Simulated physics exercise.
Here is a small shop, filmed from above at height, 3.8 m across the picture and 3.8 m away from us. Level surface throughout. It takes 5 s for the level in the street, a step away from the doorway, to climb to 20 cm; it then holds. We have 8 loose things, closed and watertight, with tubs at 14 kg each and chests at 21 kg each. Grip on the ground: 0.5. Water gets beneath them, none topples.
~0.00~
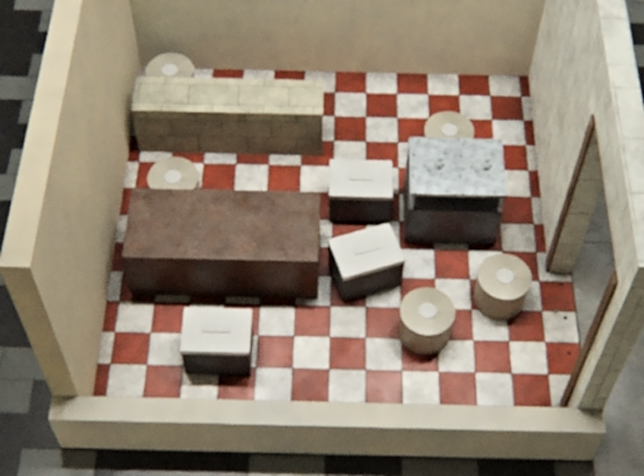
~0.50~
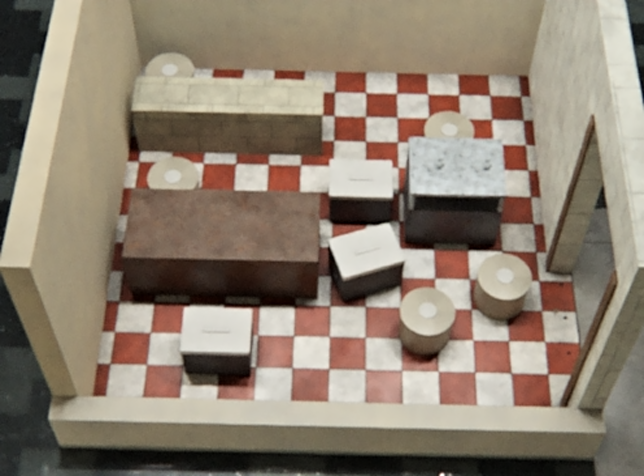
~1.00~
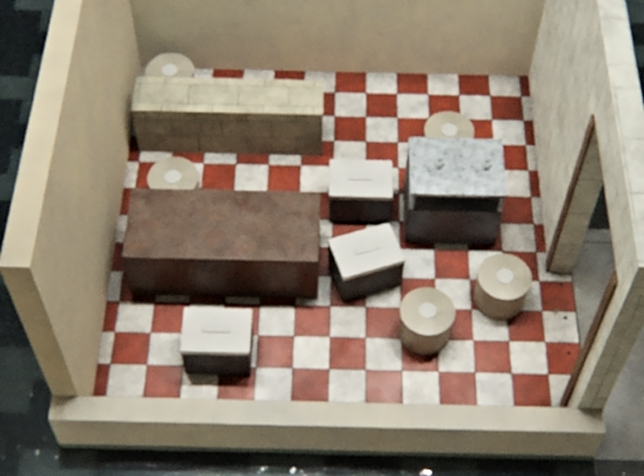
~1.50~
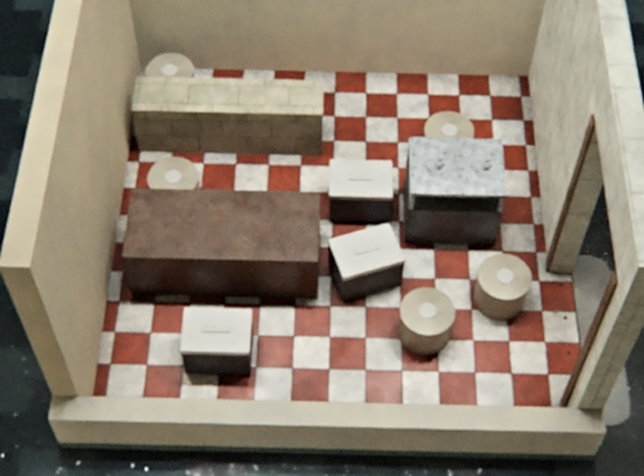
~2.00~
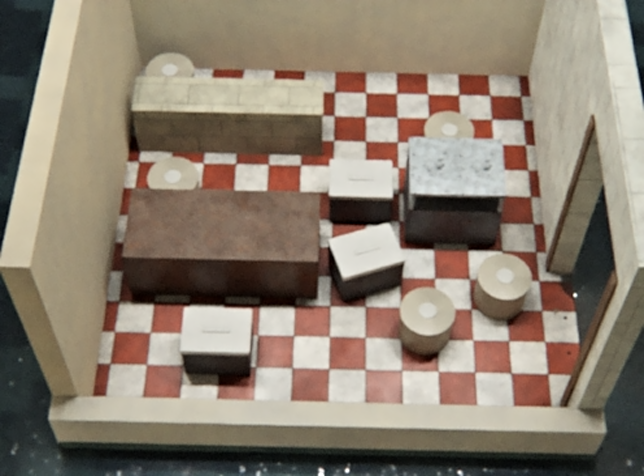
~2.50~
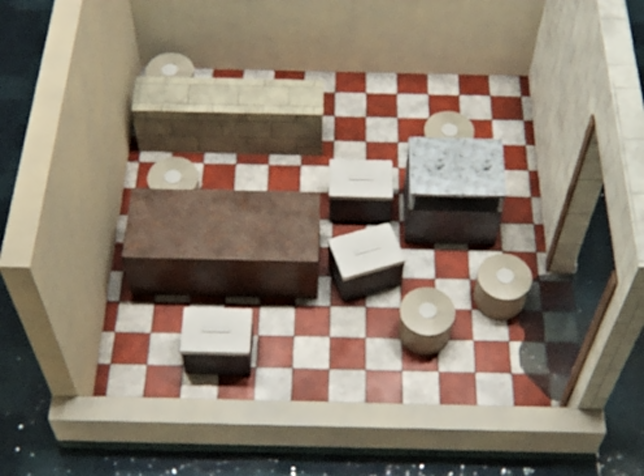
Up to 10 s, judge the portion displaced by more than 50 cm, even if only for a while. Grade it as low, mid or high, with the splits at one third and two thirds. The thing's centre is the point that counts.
Grade: Mid, one to two thirds.
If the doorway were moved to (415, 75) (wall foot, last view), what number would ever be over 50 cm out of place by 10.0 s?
You'd get 4 in that case.
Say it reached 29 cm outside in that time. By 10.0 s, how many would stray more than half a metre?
It would come to 5 of them.
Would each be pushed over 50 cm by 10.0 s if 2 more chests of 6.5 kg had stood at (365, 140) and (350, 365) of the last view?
First one stays within it, second one goes beyond it.
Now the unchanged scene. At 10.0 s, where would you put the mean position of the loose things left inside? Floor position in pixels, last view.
That lands at roughly (276, 231).
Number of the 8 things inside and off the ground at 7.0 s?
At that point I count 2.
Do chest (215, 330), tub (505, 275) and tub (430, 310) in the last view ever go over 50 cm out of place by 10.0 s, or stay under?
In turn: Above the mark, above the mark, above the mark.
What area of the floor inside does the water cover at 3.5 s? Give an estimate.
Some 1.0 m2.
After 3.5 s 0 of 8 are over 50 cm from their spots; 0 afloat.
After 4.5 s 0 of 8 are over 50 cm from their spots; 0 afloat.
After 7.0 s 2 of 8 are over 50 cm from their spots; 2 afloat.
After 10.0 s 3 of 8 are over 50 cm from their spots, and 3 have been at some point; 4 afloat.
